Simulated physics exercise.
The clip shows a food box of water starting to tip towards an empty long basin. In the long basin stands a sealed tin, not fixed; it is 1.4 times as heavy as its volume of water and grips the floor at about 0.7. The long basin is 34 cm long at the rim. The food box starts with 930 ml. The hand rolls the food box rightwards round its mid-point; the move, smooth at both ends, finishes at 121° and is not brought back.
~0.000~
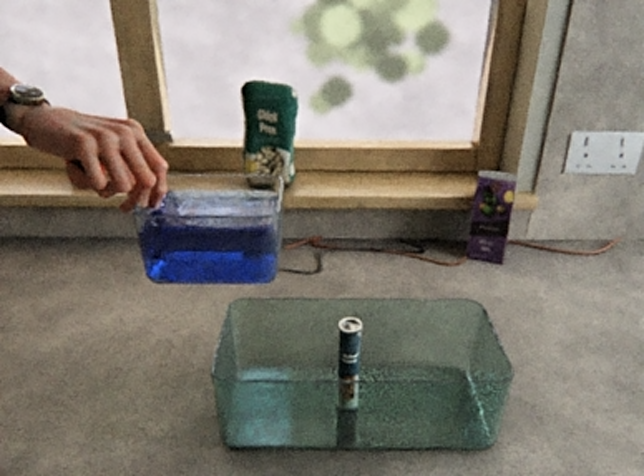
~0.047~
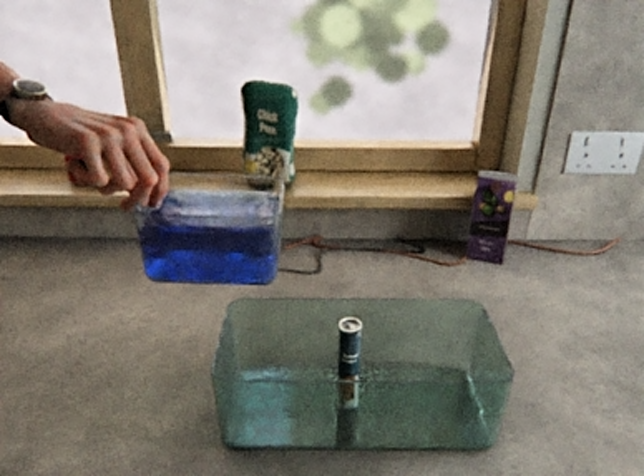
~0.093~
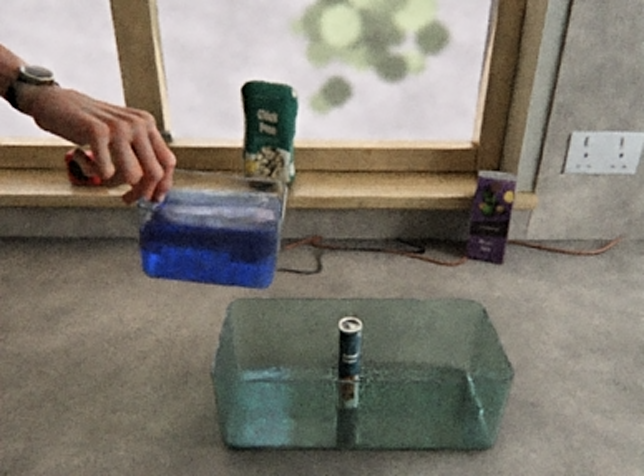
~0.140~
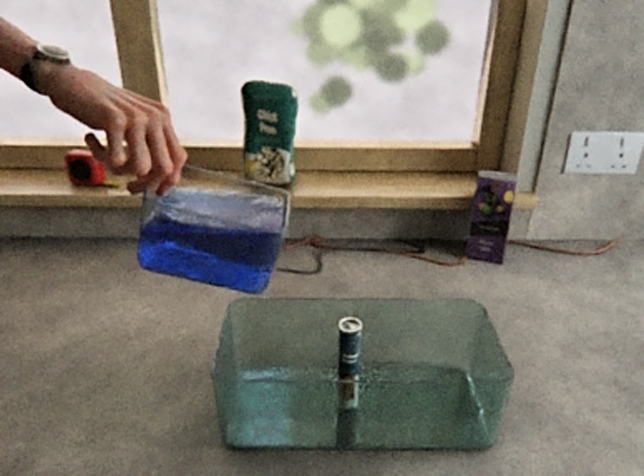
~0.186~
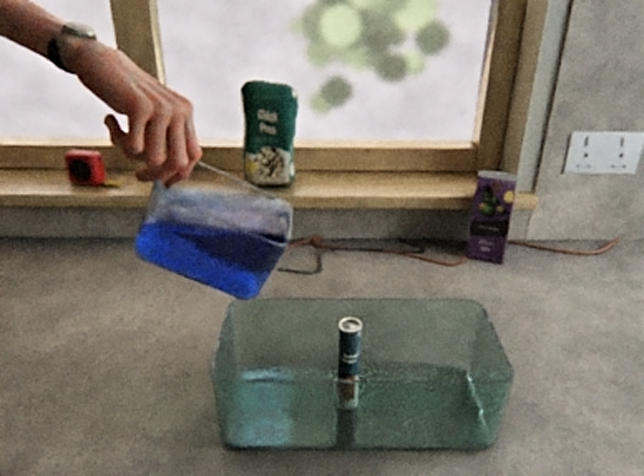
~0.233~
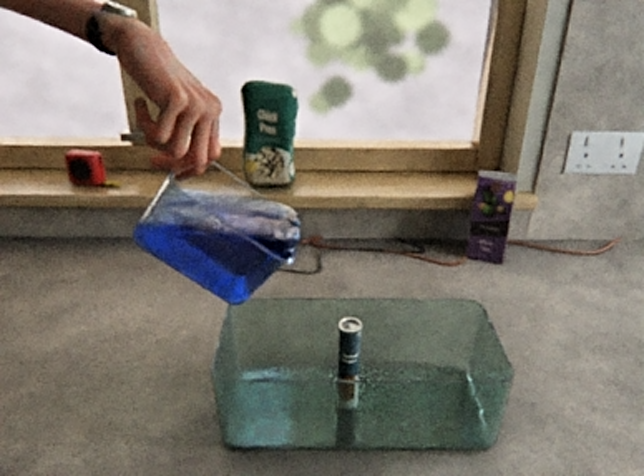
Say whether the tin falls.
The tin falls.
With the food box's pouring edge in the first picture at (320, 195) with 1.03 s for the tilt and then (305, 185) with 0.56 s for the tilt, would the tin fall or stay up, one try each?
First it keeps standing; then it topples.
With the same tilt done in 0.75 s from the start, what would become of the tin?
The tin remains upright.
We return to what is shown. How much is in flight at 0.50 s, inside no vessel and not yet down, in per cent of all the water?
About 38 per cent.
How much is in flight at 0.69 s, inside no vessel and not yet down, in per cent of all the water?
Near 4 in a hundred.
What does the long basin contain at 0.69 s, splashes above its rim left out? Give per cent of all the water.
Near 96 in a hundred.
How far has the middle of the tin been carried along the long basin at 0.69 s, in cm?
Some 2 cm.
After 0.50 s the tilt is 111° and 13 per cent is still to pour; the tin stands where it began.
After 0.69 s the tilt is 121° and 0 per cent is still to pour; the tin leans 8°.
After 0.89 s the tilt is 121° and 0 per cent is still to pour; the tin leans 25°.
After 1.11 s the tilt is 121° and 0 per cent is still to pour; the tin lies on its side.
In the end the tin lies on its side.
